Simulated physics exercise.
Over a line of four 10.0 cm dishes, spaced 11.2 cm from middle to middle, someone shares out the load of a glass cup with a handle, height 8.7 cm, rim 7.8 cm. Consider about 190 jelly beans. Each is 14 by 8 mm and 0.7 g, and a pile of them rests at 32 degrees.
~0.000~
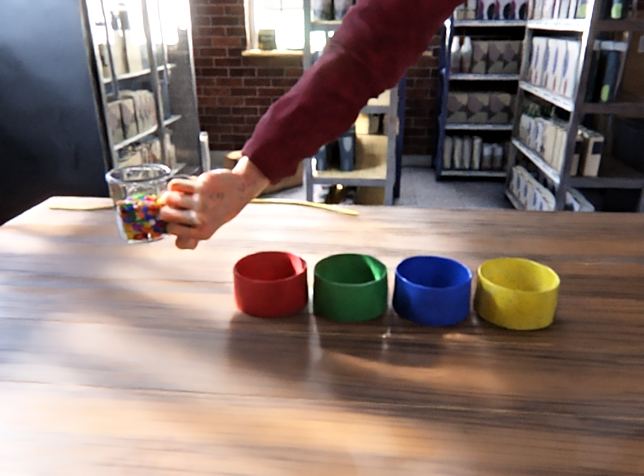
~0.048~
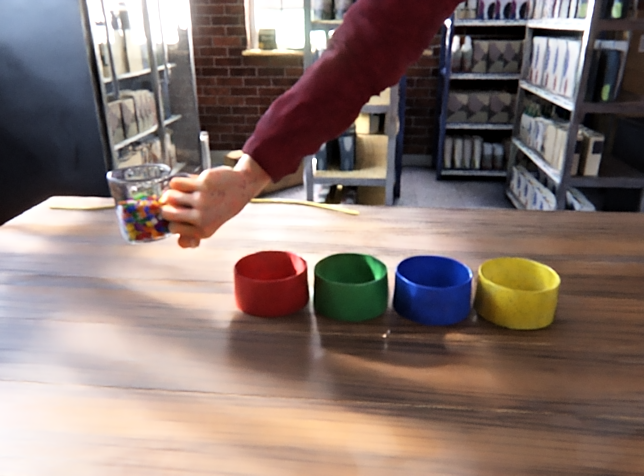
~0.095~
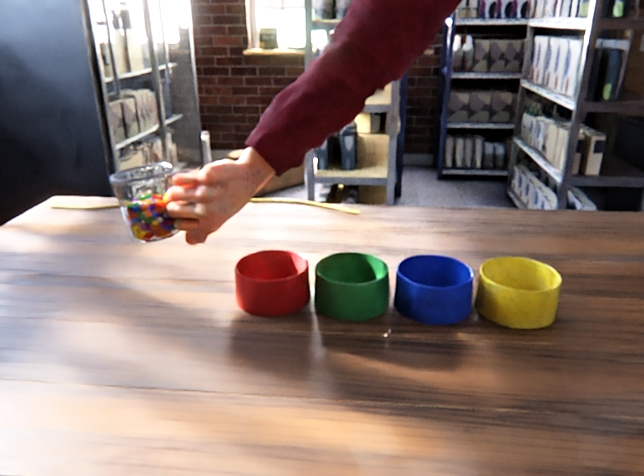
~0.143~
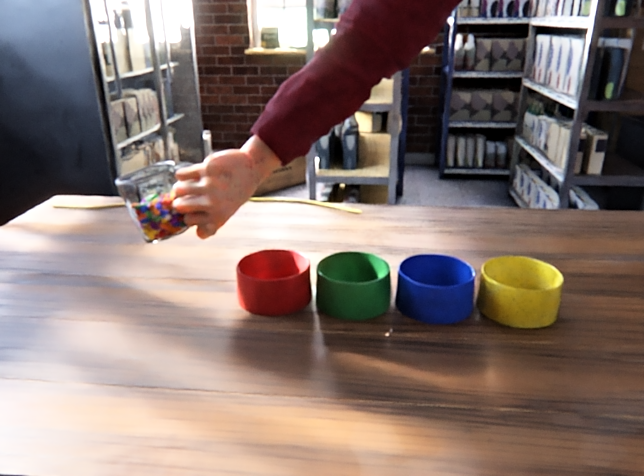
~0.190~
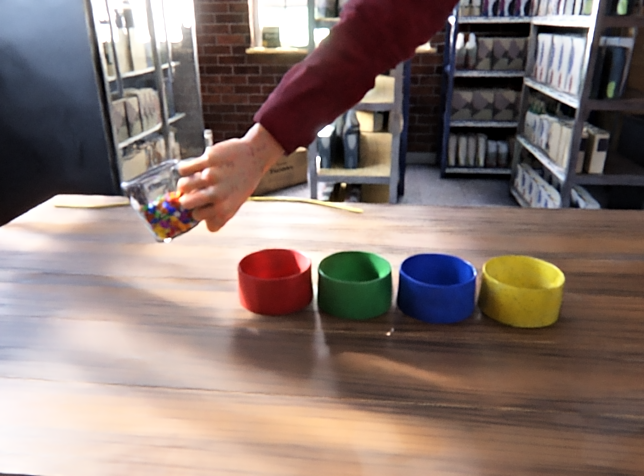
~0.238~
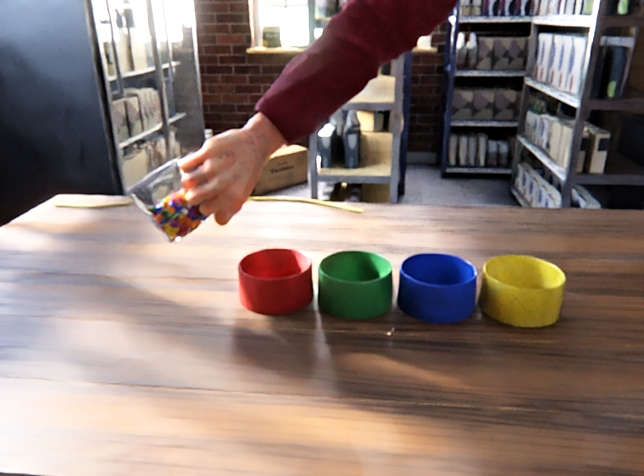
To begin with, a hand in a maroon sleeve holds an upright glass cup of colourful jelly beans above a wooden table, left of a row of red, green, blue and yellow dishes. The hand then tilts the cup steadily while shifting it slightly right, and the jelly beans slump toward one side.
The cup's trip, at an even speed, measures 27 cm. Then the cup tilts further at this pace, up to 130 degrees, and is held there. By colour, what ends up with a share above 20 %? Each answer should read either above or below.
Red dish - above, blue dish - below, green dish - below, yellow dish - below, counter - above.
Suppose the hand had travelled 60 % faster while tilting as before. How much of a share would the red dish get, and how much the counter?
Red: 70; counter: 20.
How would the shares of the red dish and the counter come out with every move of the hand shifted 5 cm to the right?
After the change, red takes 100 while the counter takes 0.
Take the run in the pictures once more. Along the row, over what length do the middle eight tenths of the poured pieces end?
16 cm.
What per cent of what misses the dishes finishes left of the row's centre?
I'd estimate close to 100 in a hundred.
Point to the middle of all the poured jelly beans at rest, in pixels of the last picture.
Once everything settles, the centre is around (222, 292).
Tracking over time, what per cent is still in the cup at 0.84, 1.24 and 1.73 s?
In turn: 60 %, 0 %, 0 %.
After 0.84 s, tilt 129 degrees; cup holds 60 %.
After 1.24 s, tilt 130 degrees; cup holds 0 %, red 30 %.
After 1.73 s, tilt 130 degrees; cup holds 0 %, red 30 %.
At rest (2.2 s), red 30 %, blue 0 %, green 0 %, yellow 0 %, counter 70 %.
